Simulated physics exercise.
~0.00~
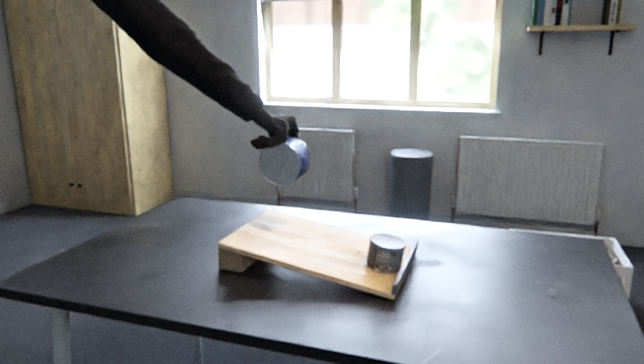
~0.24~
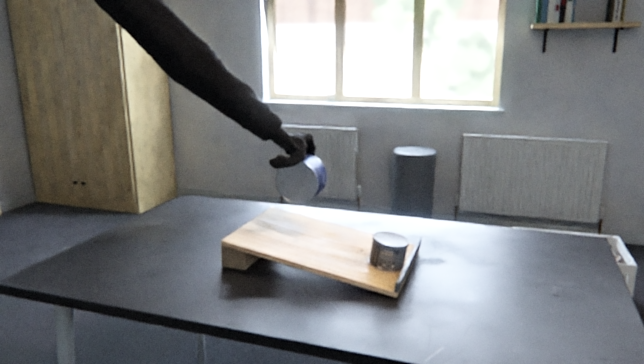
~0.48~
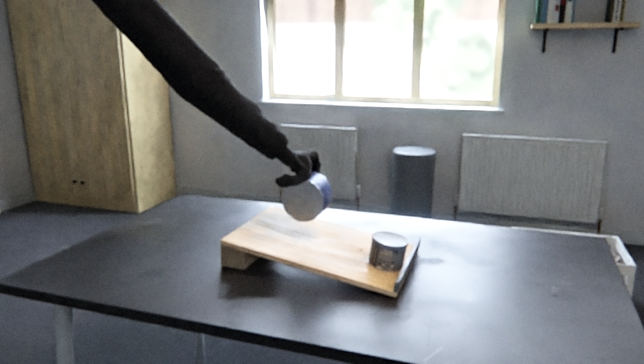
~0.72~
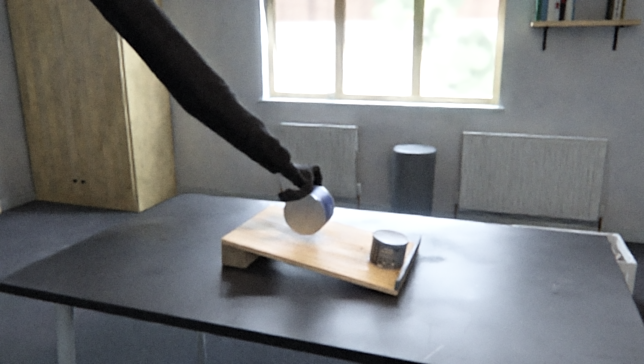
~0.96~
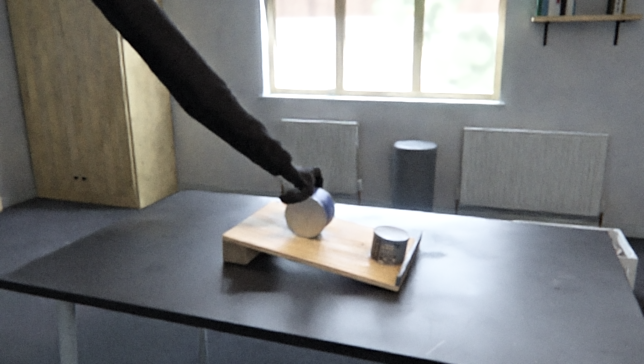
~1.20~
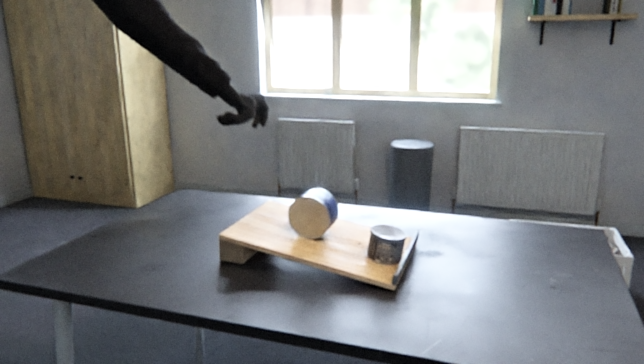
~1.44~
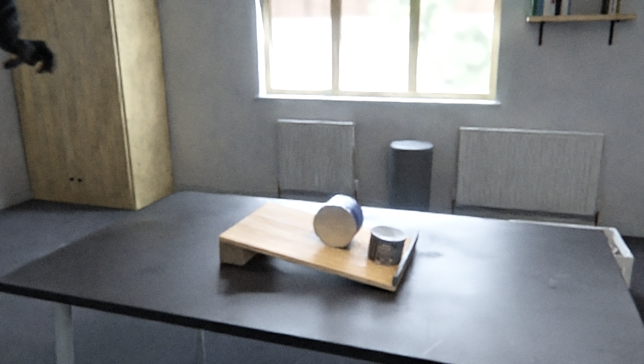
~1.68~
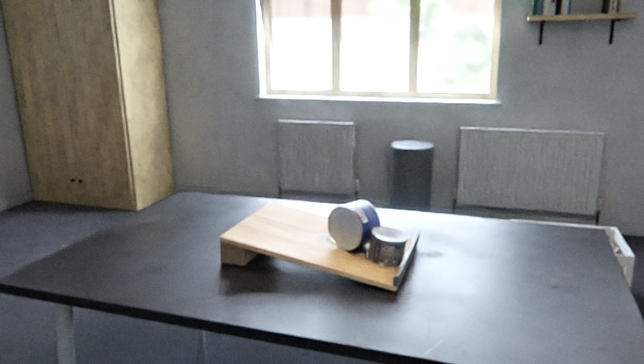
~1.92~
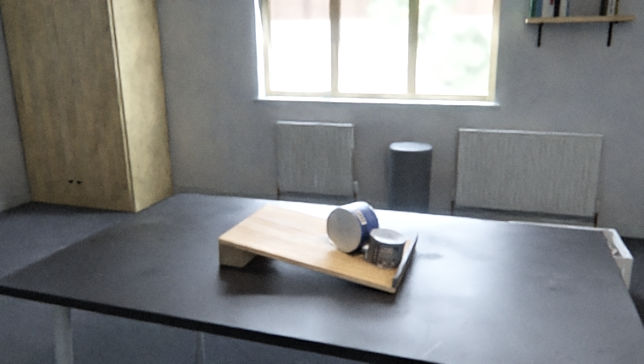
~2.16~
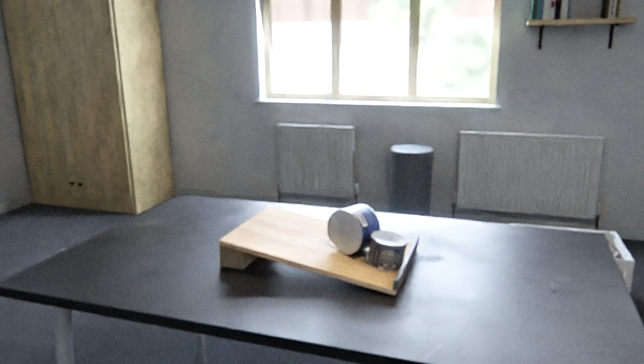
In a grey room with a bright window, a slightly swaying camera looks across a dark table, with a wooden cabinet to the left and radiators behind. On the table, a pale wooden board slopes down to the right, a grey tub standing near its lower end. A dark-sleeved arm reaches in from the upper left, lowers a blue tub with a pale round face and sets it on its side on the board. The hand lets go and withdraws to the left. The blue tub rolls down the slope and comes to rest against the grey tub, which stays put.
